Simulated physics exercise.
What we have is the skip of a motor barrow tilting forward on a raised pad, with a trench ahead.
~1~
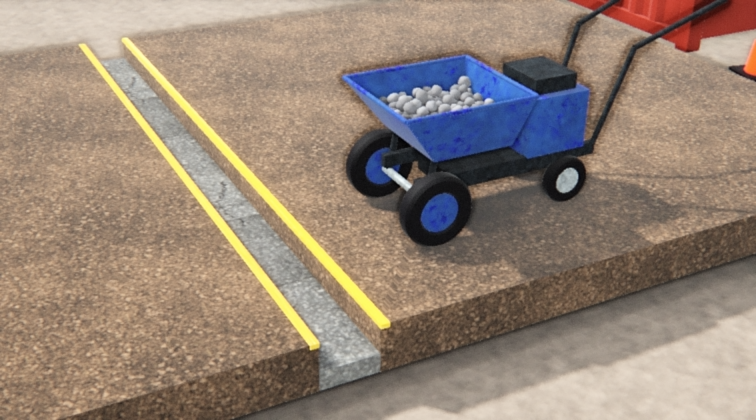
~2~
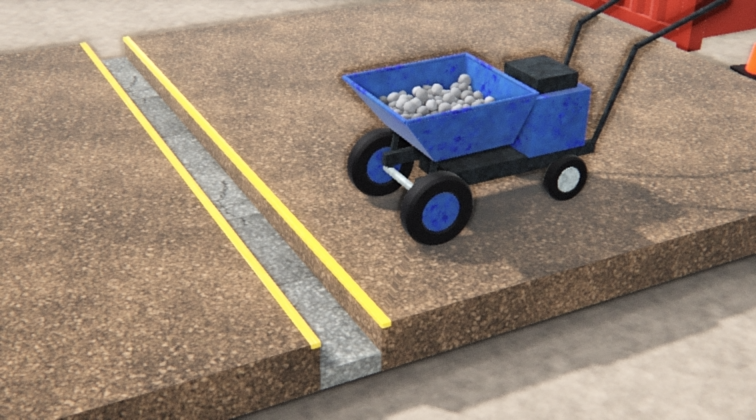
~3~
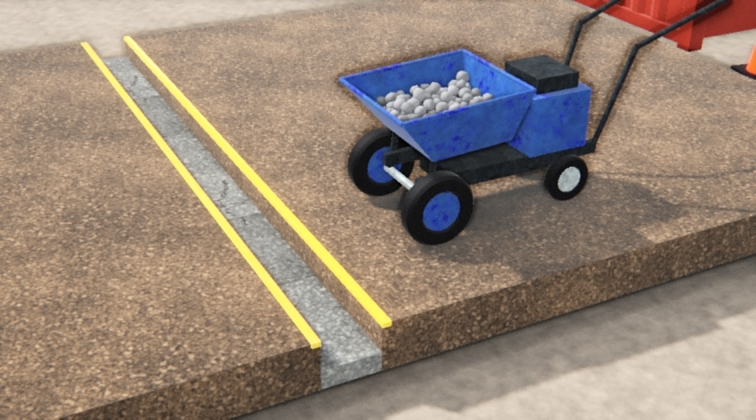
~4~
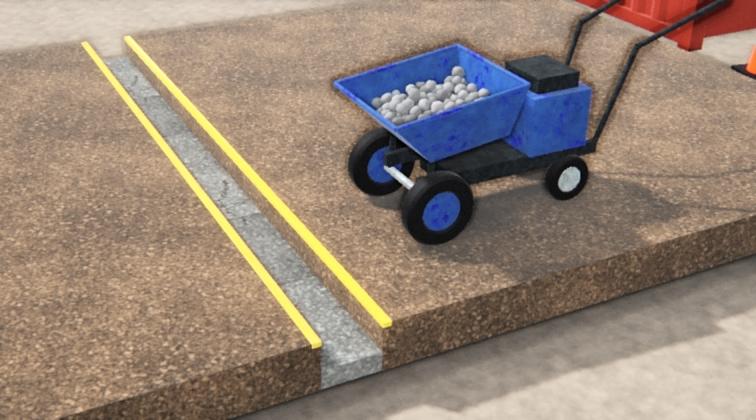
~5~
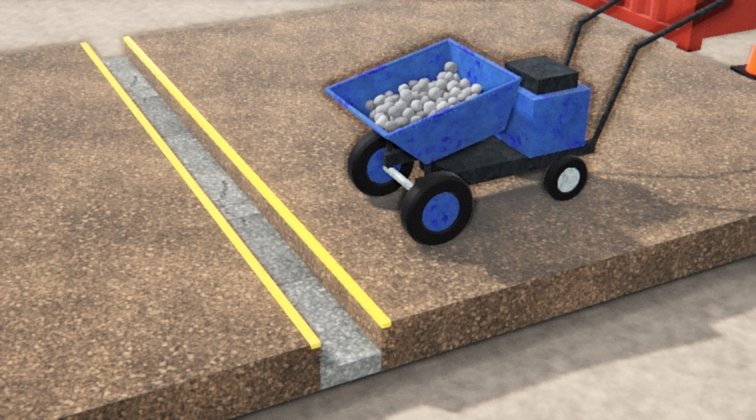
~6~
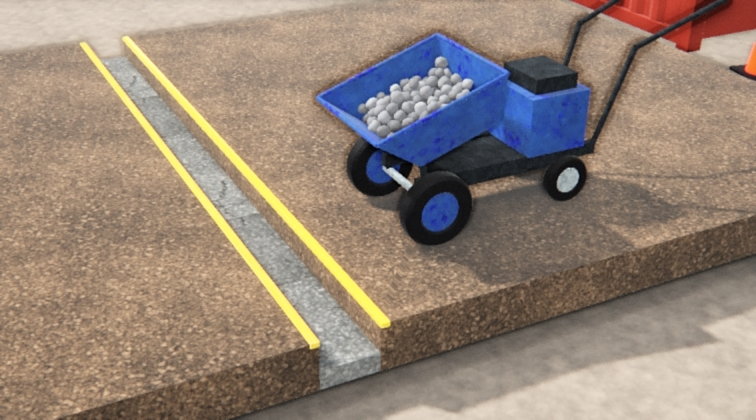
The blue skip of a motor barrow, loaded with round grey cobbles, gradually tilts forward.
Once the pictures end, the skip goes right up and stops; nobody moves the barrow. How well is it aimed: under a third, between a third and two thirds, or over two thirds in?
It catches more than two thirds.
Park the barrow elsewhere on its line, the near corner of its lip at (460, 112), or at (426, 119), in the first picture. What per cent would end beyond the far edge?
The first gives 0 %, the second 0 %.
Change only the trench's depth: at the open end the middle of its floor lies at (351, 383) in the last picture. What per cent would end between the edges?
Close to 100 per cent.
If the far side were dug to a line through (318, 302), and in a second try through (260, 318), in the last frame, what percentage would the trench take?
Near 70 % and 100 %.
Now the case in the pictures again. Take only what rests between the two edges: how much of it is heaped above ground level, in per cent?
About 10 per cent.
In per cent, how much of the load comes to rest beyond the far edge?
Roughly 0 in a hundred.
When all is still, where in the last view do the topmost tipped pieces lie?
Around (274, 241).
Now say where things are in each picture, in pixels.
In the first frame, lip of the skip at (407, 123), level; top of the load at (433, 108), round cobbles; first edge of the trench at (357, 292); far edge at (289, 311), the trench over half as wide as the skip, and about half as deep as wide.
In the second frame, lip of the skip at (406, 123), level; top of the load at (455, 108).
In the third frame, lip of the skip at (403, 125), tipped barely; top of the load at (447, 98).
In the fourth frame, lip of the skip at (396, 130), tipped a little; top of the load at (463, 96).
In the fifth frame, lip of the skip at (387, 137), tipped a little; top of the load at (456, 93).
In the sixth frame, lip of the skip at (377, 146), tipped clearly; top of the load at (446, 91); first edge of the trench at (357, 291); far edge at (289, 310).
Soon, skip tipped steeply; all in the skip.
A while on, skip tipped right over; about half in the skip; about half in or heaped over the trench.
Towards the end, skip tipped right over; a stray few short of the trench; nearly all in or heaped over the trench; a stray few beyond it.
Finally, skip tipped right over; a stray few short of the trench; nearly all in or heaped over the trench; a stray few beyond it.
